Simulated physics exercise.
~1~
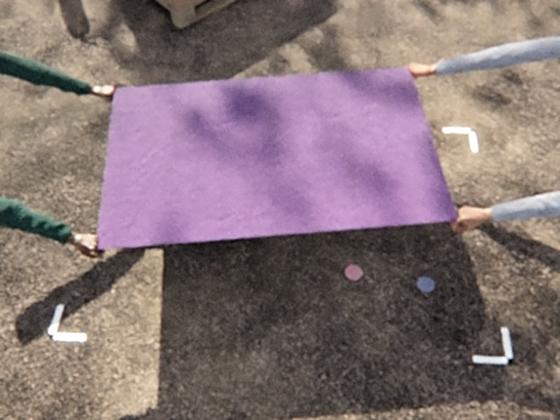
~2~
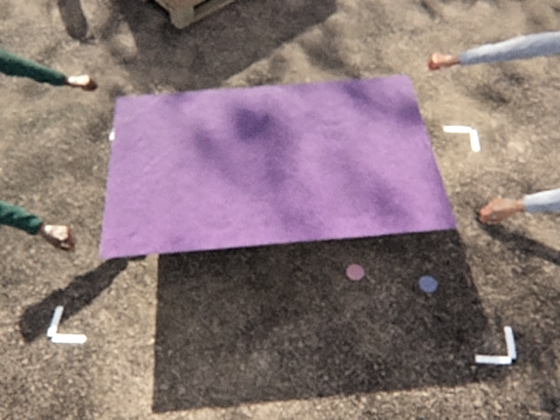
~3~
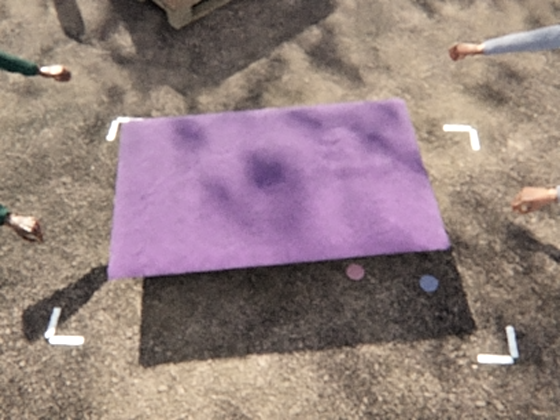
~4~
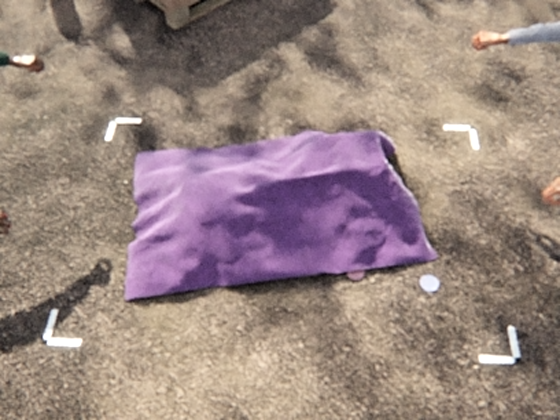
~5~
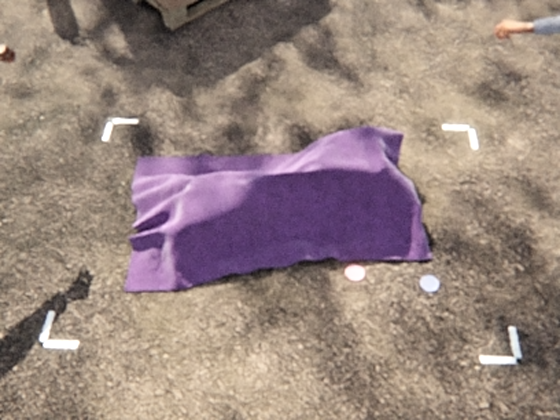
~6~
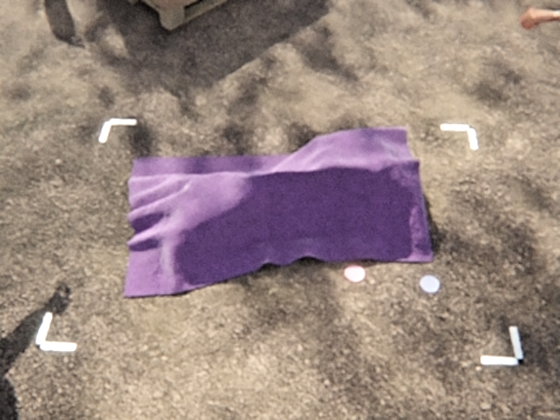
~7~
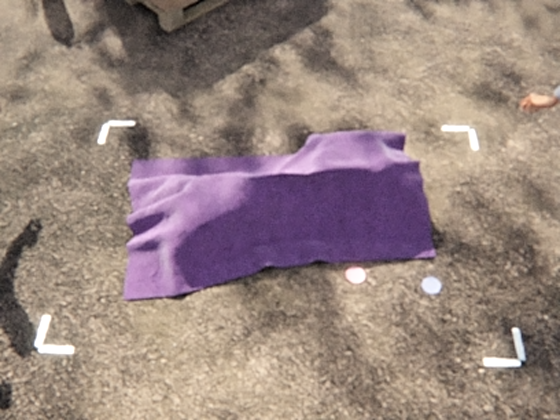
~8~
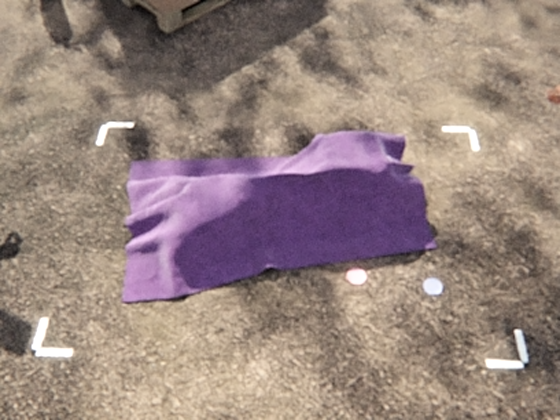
A purple cloth, released by four hands, drops and settles crumpled beside two small discs.
